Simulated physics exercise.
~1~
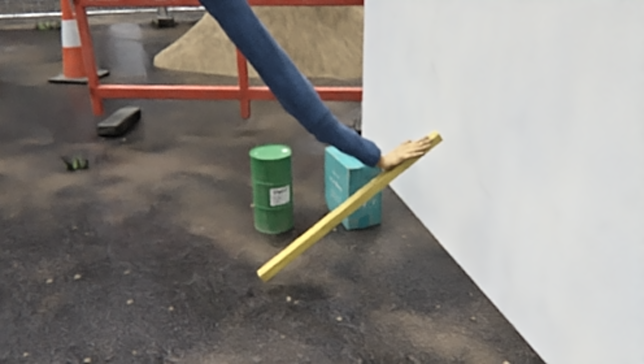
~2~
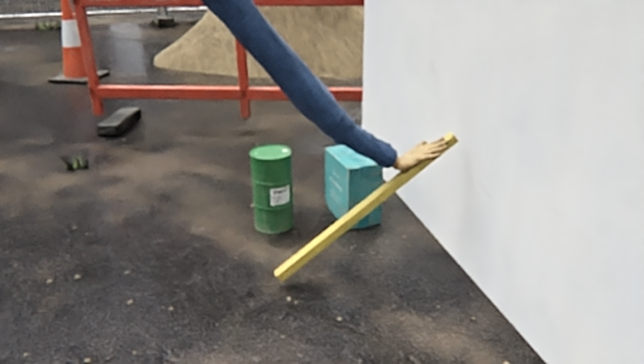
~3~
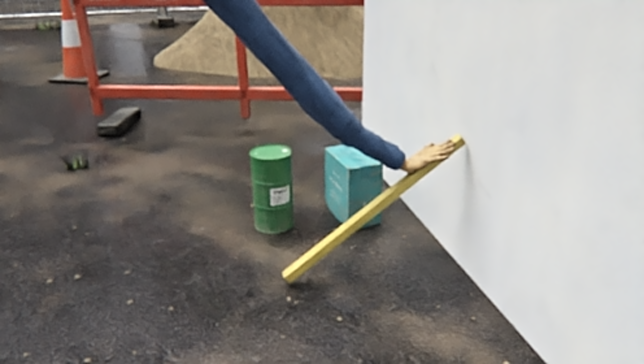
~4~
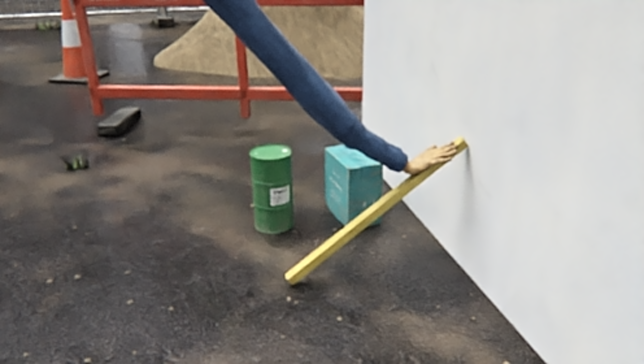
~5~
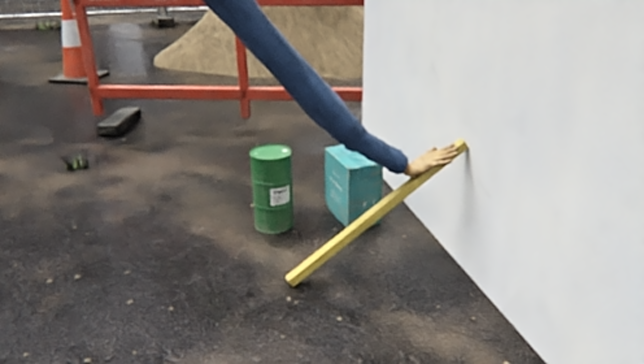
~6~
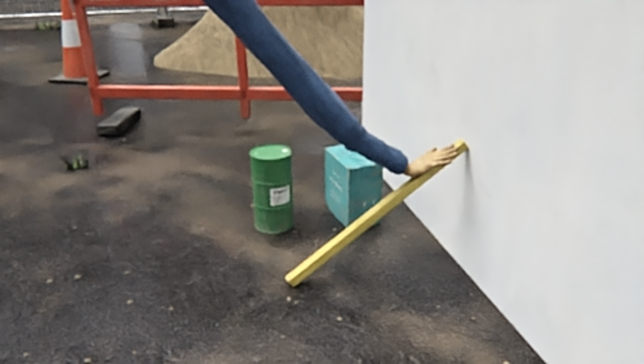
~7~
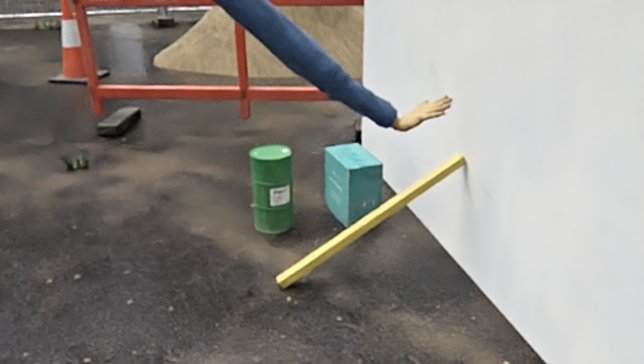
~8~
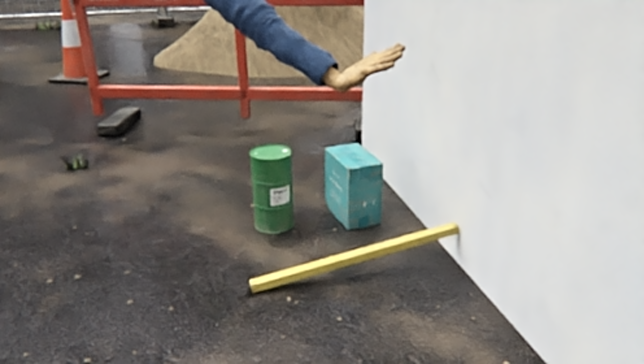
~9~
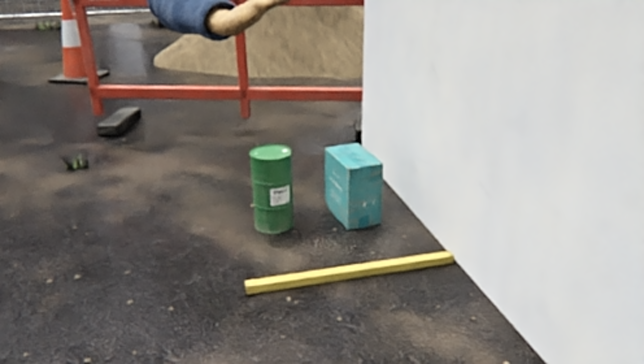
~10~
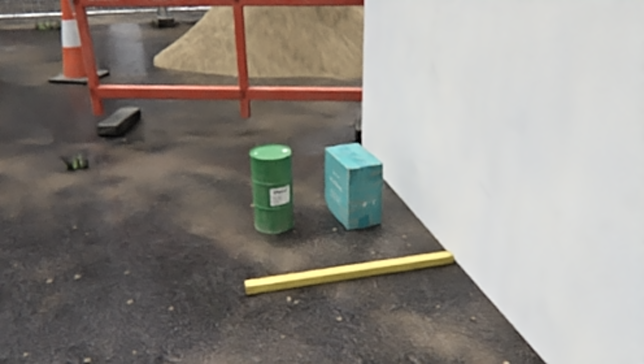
A hand in a blue sleeve moved a yellow pole to the right and leaned it against a white wall, then let go and drew back. The pole slid down and ended flat on the ground, while the green canister and turquoise box stayed put.
